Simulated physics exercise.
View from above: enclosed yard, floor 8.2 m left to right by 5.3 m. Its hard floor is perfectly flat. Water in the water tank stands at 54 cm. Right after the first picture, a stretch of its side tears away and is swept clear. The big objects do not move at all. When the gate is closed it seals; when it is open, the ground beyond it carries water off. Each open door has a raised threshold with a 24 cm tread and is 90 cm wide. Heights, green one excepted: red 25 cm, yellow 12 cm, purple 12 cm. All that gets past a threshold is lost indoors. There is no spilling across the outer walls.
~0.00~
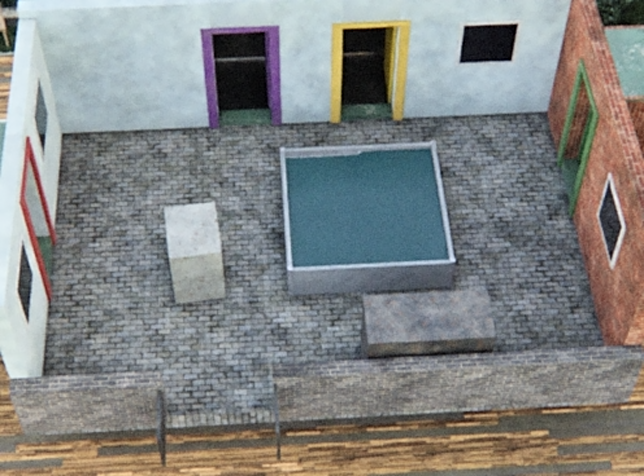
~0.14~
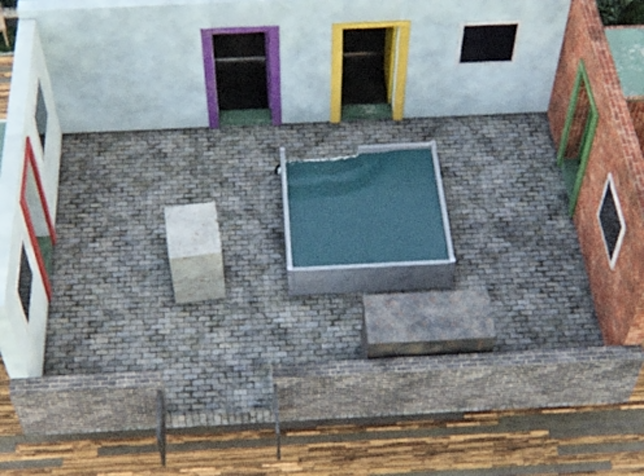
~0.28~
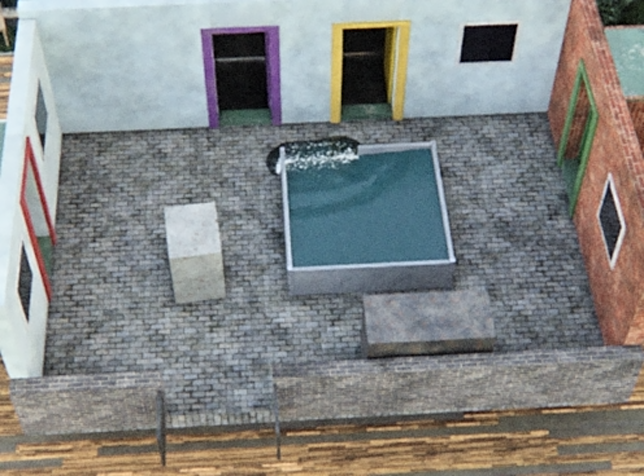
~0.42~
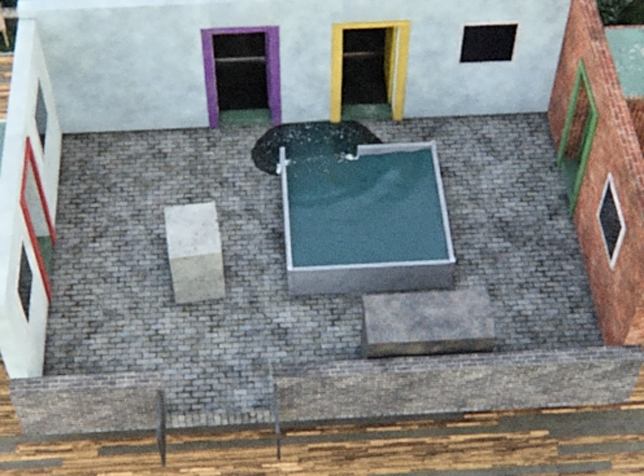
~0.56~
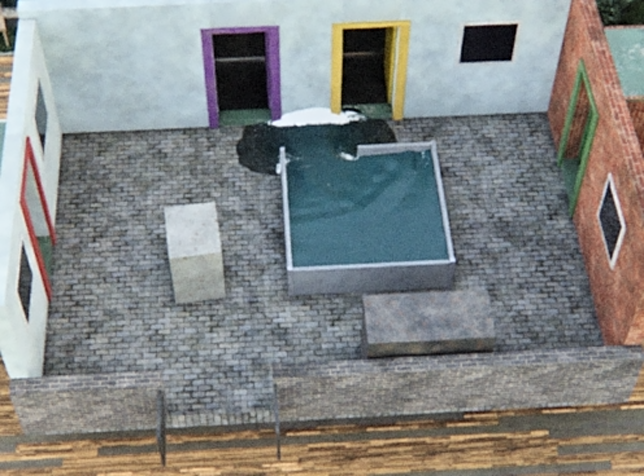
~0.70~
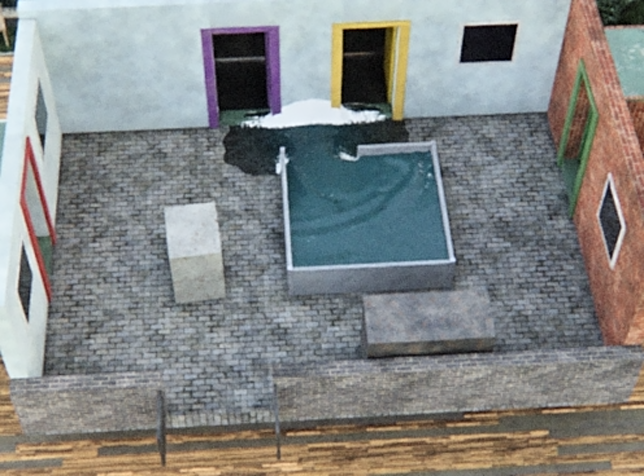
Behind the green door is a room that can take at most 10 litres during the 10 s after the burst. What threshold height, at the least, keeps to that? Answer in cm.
I would say about 10.5 cm.
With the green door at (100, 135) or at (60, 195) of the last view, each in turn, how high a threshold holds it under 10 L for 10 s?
In turn: About 14.0 cm, about 16 cm.
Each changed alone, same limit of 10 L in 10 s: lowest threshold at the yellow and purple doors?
Close to 26 cm (yellow) and close to 26 cm (purple).
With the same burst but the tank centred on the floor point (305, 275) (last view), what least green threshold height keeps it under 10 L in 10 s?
6.0 cm, give or take.
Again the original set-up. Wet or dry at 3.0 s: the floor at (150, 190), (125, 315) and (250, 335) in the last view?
Status: Submerged / clear / clear.
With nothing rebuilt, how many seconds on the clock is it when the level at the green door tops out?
Around 3.2 seconds.
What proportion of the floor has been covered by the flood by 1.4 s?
About 10 per cent.
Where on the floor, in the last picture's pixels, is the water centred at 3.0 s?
Centre of the water: Approx. (329, 198) px.
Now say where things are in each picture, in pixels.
The water tank at (364, 207) is whole and still, 54 cm deep; the green door at (576, 147) is dry, in the first picture.
The gap is on the far side, the front 0.3 m out at a hidden place; the back of the water tank holds 54 cm, in the second picture.
The gap is on the far side, the front 0.7 m out at (301, 144); the back of the water tank holds 54 cm, in the third picture.
The gap is on the far side, the front 1.2 m out at (296, 123); the back of the water tank holds 54 cm, in the fourth picture.
Water pours out on the far side and has run 1.3 m, to (352, 110); about 8 cm deep outside, 54 cm at the back, in the fifth picture.
The gap is on the far side, the front 1.4 m out at (235, 125); the back of the water tank holds 54 cm; 2.9 m in a straight line remain to the green door at (576, 147), in the sixth picture.
After 1.4 s water covers 10 % of the floor, deepest (42 cm) near (310, 125); it has not reached the green door.
After 3.0 s water covers 35 % of the floor, deepest (32 cm) near (310, 125); 11 cm at the green door, 0 litres in over its 22 cm threshold.
After 10.0 s water covers 95 % of the floor, deepest (12 cm) near (352, 328); 6 cm at the green door, 0 litres in over its 22 cm threshold.
At the green door as built, the water arrived by 2.8 s and peaked near 16 cm at 3.2 s.
With a threshold of 8.5 cm, 25 litres would have come in within the 10 s; with 12 cm, 5 litres. So under 10 litres takes about 10.5 cm.
